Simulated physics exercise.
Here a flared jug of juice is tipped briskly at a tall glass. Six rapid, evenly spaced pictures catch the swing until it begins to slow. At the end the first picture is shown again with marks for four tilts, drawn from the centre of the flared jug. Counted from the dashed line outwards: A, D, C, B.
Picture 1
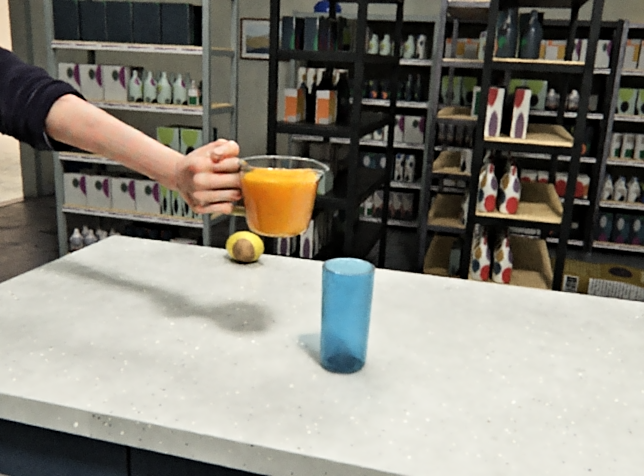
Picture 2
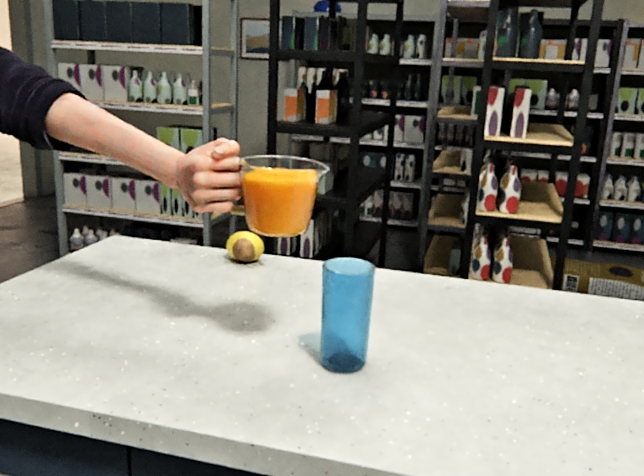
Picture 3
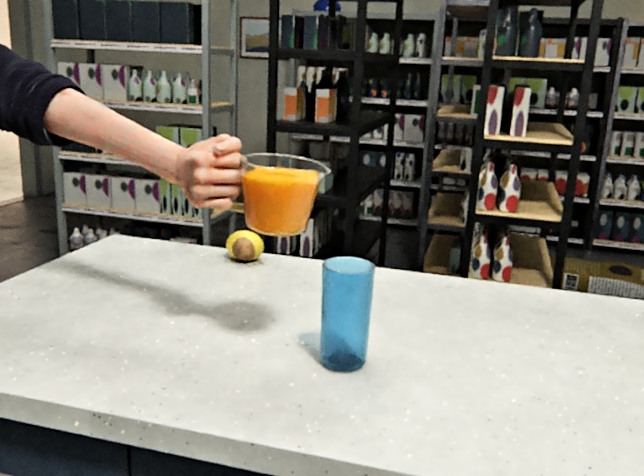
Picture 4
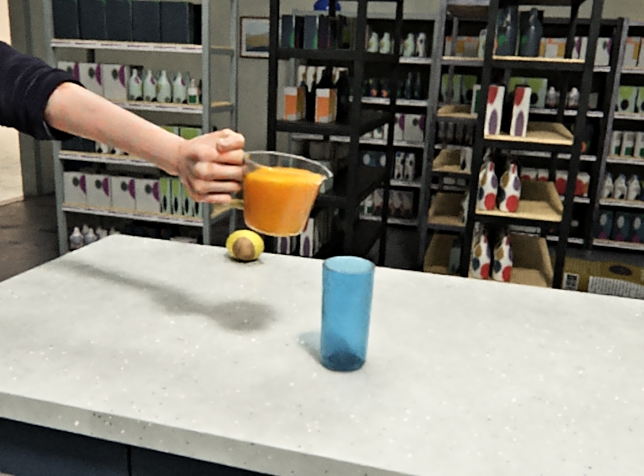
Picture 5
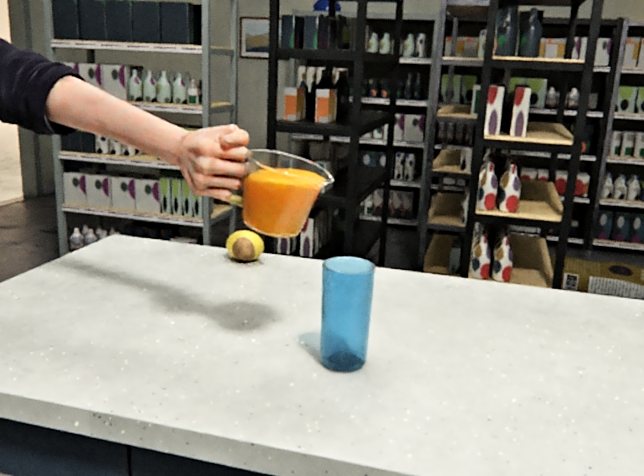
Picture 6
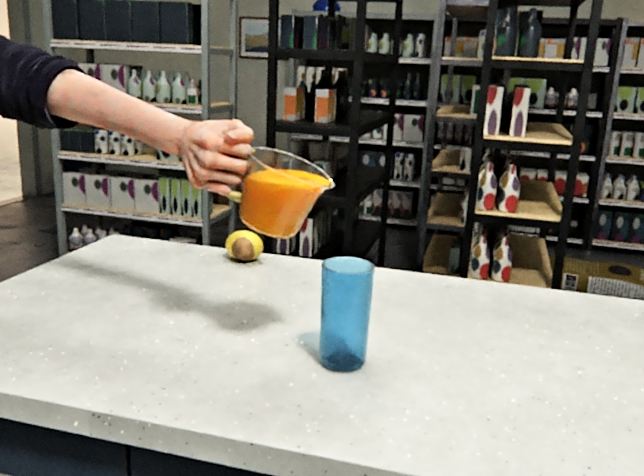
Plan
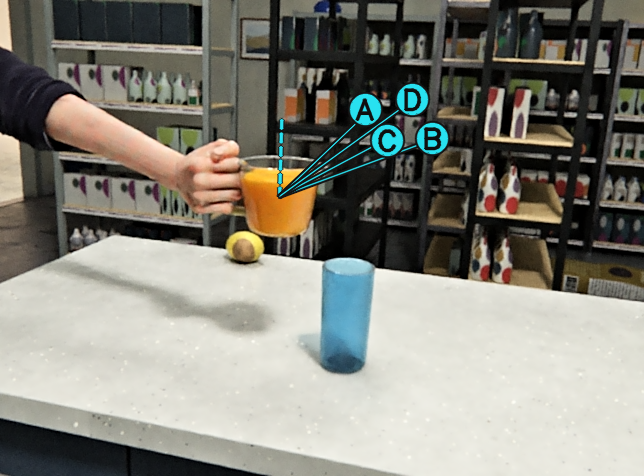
A hand reaching in from the left, in a dark sleeve, holds a clear glass jug of orange juice above a pale speckled counter, seen from slightly above in a room lined with stocked shelves. A tall blue glass stands below and right of the jug, with a yellowish round fruit behind. The camera stays still as the hand, level at first, steadily tilts the jug rightward, its juice still inside.
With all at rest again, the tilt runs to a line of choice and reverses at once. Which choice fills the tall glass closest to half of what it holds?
It is D.
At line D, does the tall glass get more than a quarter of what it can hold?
Yes, clearly.
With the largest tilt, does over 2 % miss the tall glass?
No, it does not.
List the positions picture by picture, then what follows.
In the first picture, upright, lip at (327, 170); rim of the tall glass round (349, 266); nothing has left yet.
In the second picture, upright, lip at (327, 170); nothing has left yet.
In the third picture, tipped about 4°, lip at (328, 172); nothing has left yet.
In the fourth picture, tipped about 8°, lip at (330, 175); nothing has left yet.
In the fifth picture, tipped about 13°, lip at (332, 181); nothing has left yet.
In the sixth picture, tipped about 18°, lip at (333, 186); nothing has left yet.
In cyan, A at (355, 124); B at (417, 145); C at (371, 147); D at (398, 109).
With A, the tall glass ends with about 38 % of what it can hold.
With B, the tall glass ends with about 80 % of what it can hold.
With C, the tall glass ends with about 66 % of what it can hold.
With D, the tall glass ends with about 52 % of what it can hold.
